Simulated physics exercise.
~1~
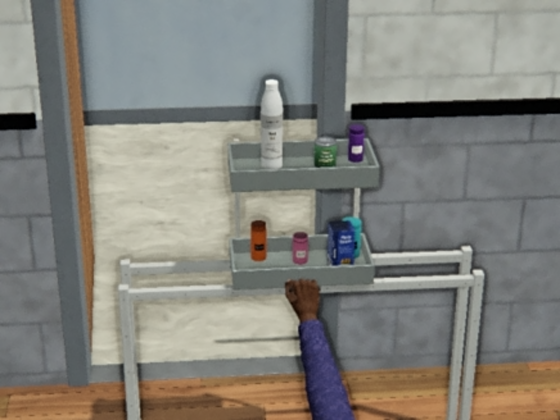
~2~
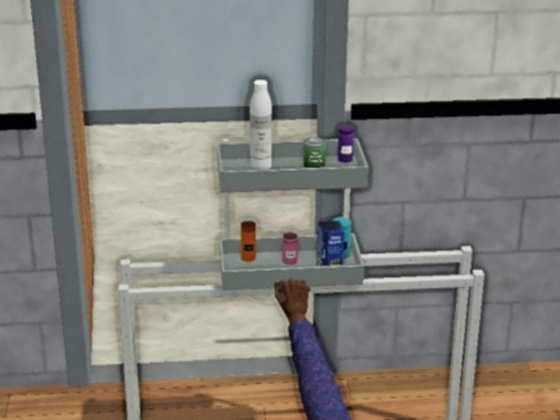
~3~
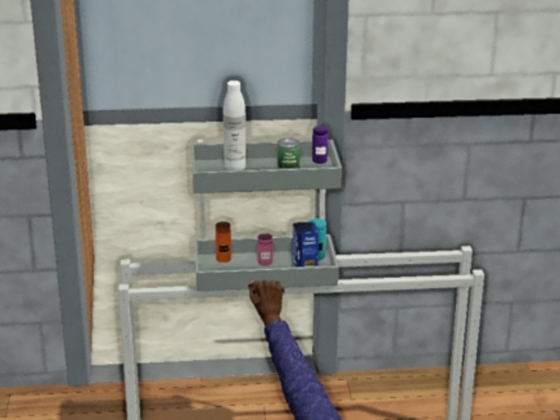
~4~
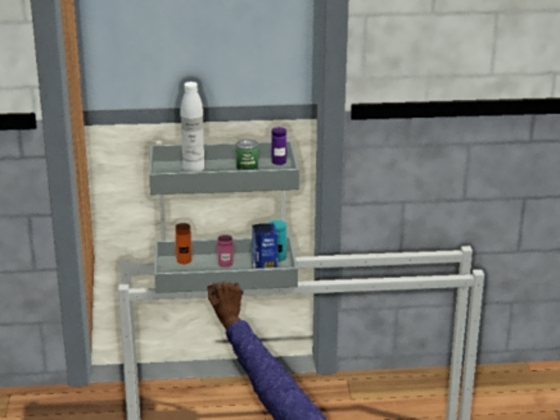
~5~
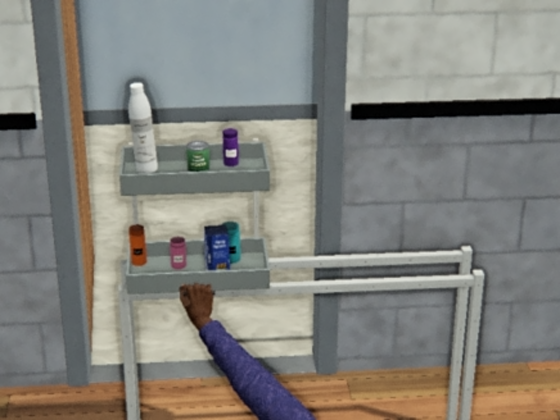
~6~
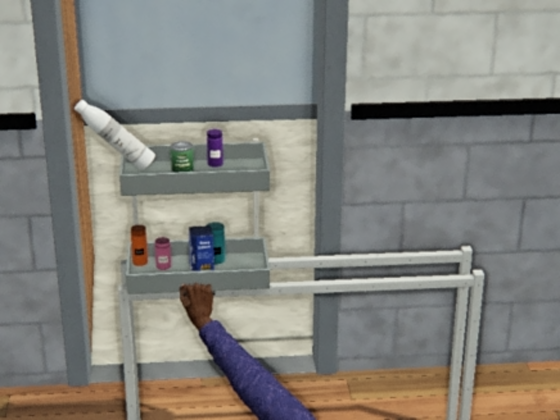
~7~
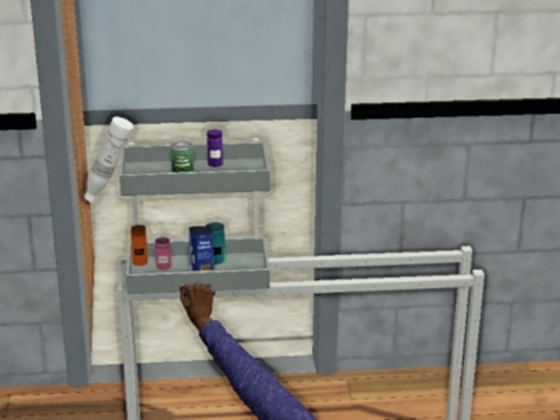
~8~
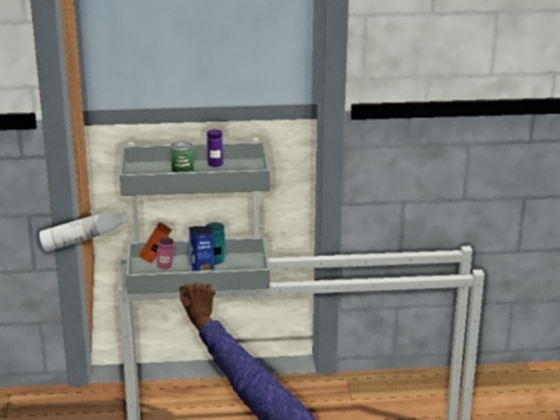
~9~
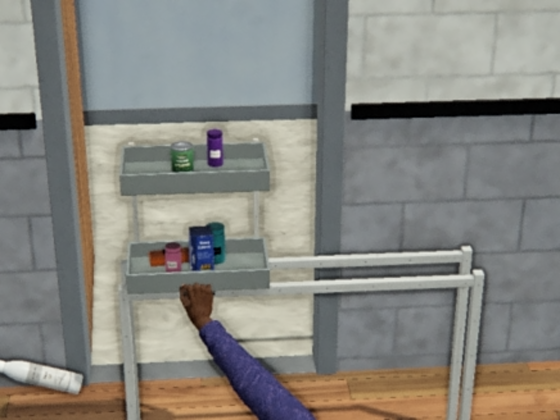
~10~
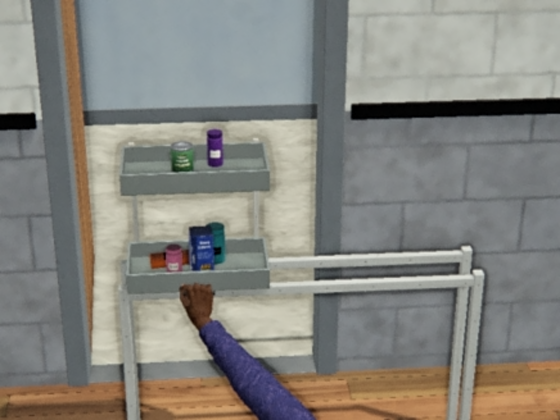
Hand sliding a two-tier rack tray left to a sudden stop, white bottle toppling off the side, orange bottle tipping over below.
